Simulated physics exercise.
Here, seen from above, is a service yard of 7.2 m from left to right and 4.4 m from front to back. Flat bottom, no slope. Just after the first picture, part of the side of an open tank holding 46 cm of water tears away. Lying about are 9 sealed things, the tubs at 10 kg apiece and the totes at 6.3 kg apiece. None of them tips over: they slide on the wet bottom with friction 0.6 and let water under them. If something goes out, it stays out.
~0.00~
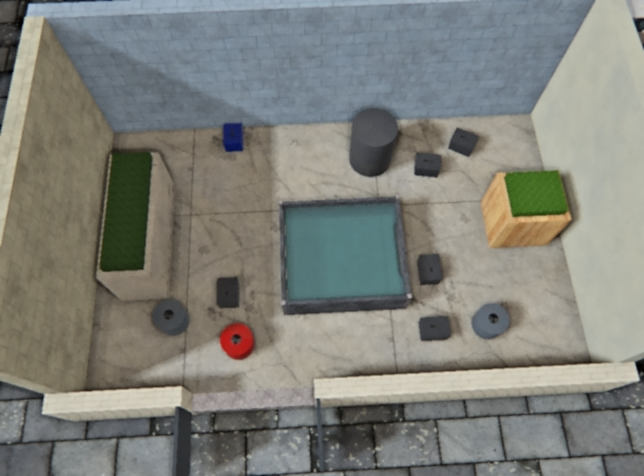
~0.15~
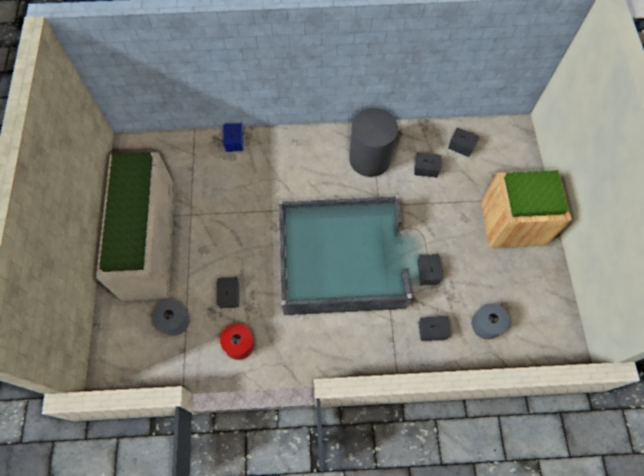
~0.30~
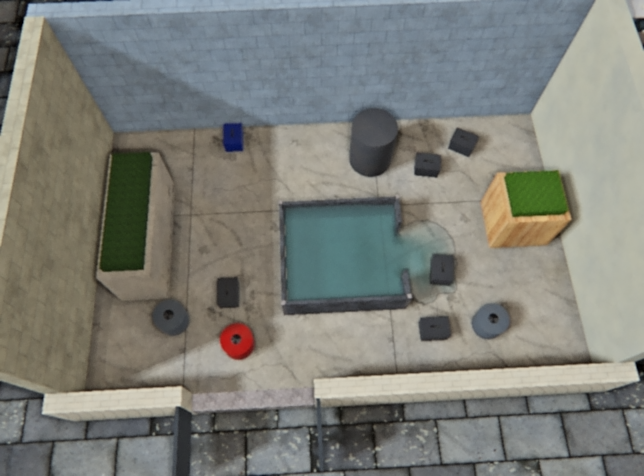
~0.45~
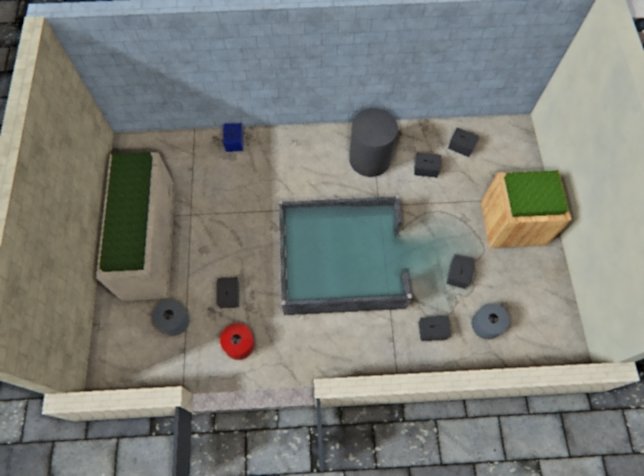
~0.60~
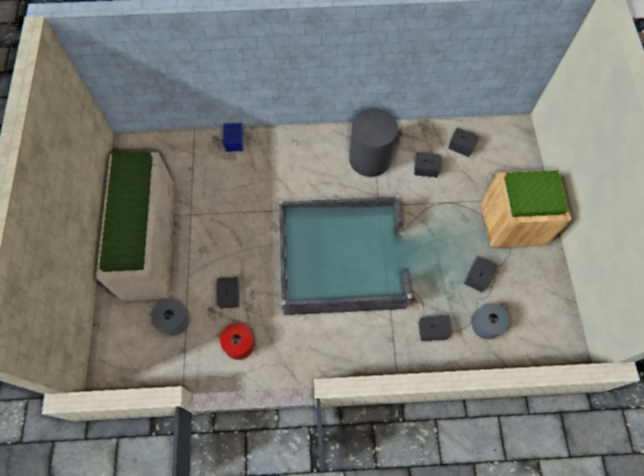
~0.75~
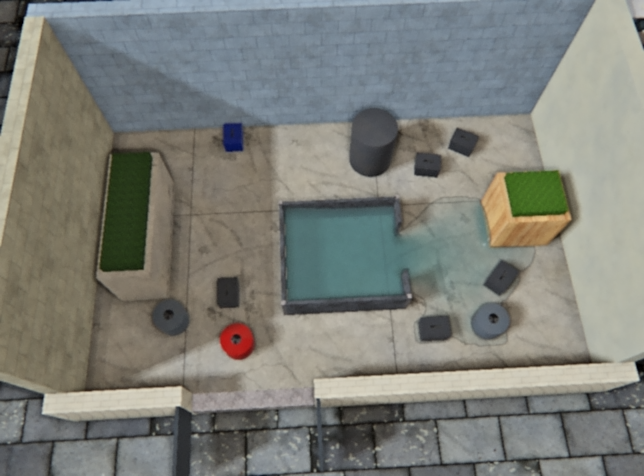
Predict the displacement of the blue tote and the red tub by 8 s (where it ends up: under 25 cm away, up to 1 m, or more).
As I see it, blue tote: Negligible shift; red tub: Negligible shift.
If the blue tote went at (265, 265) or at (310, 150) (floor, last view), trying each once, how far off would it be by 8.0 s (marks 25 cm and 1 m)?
From the first spot it does not really budge, and from the second it does not really budge.
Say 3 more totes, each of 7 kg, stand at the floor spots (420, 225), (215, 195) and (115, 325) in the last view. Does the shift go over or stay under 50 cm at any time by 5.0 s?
Taking them in order: Not far enough, not far enough and not far enough.
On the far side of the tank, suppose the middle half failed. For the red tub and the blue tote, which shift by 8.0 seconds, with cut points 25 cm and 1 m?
Then the red tub remains roughly in place and the blue tote goes a great distance.
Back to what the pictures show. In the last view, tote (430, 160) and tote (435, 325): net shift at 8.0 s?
Respectively: 40 cm / 80 cm.
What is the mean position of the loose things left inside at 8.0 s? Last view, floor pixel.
The centre is close to (313, 258).
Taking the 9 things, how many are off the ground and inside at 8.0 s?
3 at that moment.
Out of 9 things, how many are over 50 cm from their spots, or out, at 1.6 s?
At that moment it comes to 1.
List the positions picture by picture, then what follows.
The blue tote at (232, 133) rests on the ground; the red tub at (236, 339), on the bottom; water covers 2.5 m2; 0 of 9 have shifted, in the first frame.
The blue tote at (232, 133), on the bottom; the red tub at (236, 339), on the bottom; water covers 2.8 m2; 0 of 9 have shifted, in the second frame.
The blue tote at (232, 133) rests on the ground; the red tub at (236, 339), on the bottom; water covers 3.3 m2; 1 of 9 have shifted, in the third frame.
The blue tote at (232, 133), on the bottom; the red tub at (236, 339) rests on the ground; 3.9 m2 under water; 1 of 9 have shifted, in the fourth frame.
The blue tote at (232, 133), on the bottom; the red tub at (236, 339), on the bottom; 4.6 m2 under water; 1 of 9 have shifted, in the fifth frame.
The blue tote at (232, 133) rests on the ground; the red tub at (236, 339) rests on the ground; 5.1 m2 under water; 1 of 9 have shifted, in the sixth frame.
After 1.6 s the blue tote is near (232, 133), 0.0 m from its start, aground; the red tub is near (236, 339), 0.0 m from its start, aground; 0 of 9 are out; 1 afloat.
After 3.6 s the blue tote is near (232, 133), 0.0 m from its start, aground; the red tub is near (236, 339), 0.0 m from its start, aground; 0 of 9 are out; 2 afloat.
After 5.6 s the blue tote is near (232, 133), 0.0 m from its start, aground; the red tub is near (236, 339), 0.0 m from its start, aground; 0 of 9 are out; 1 afloat.
After 8.0 s the blue tote is near (232, 133), 0.0 m from its start, aground; the red tub is near (236, 339), 0.0 m from its start, aground; 0 of 9 are out; 3 afloat.
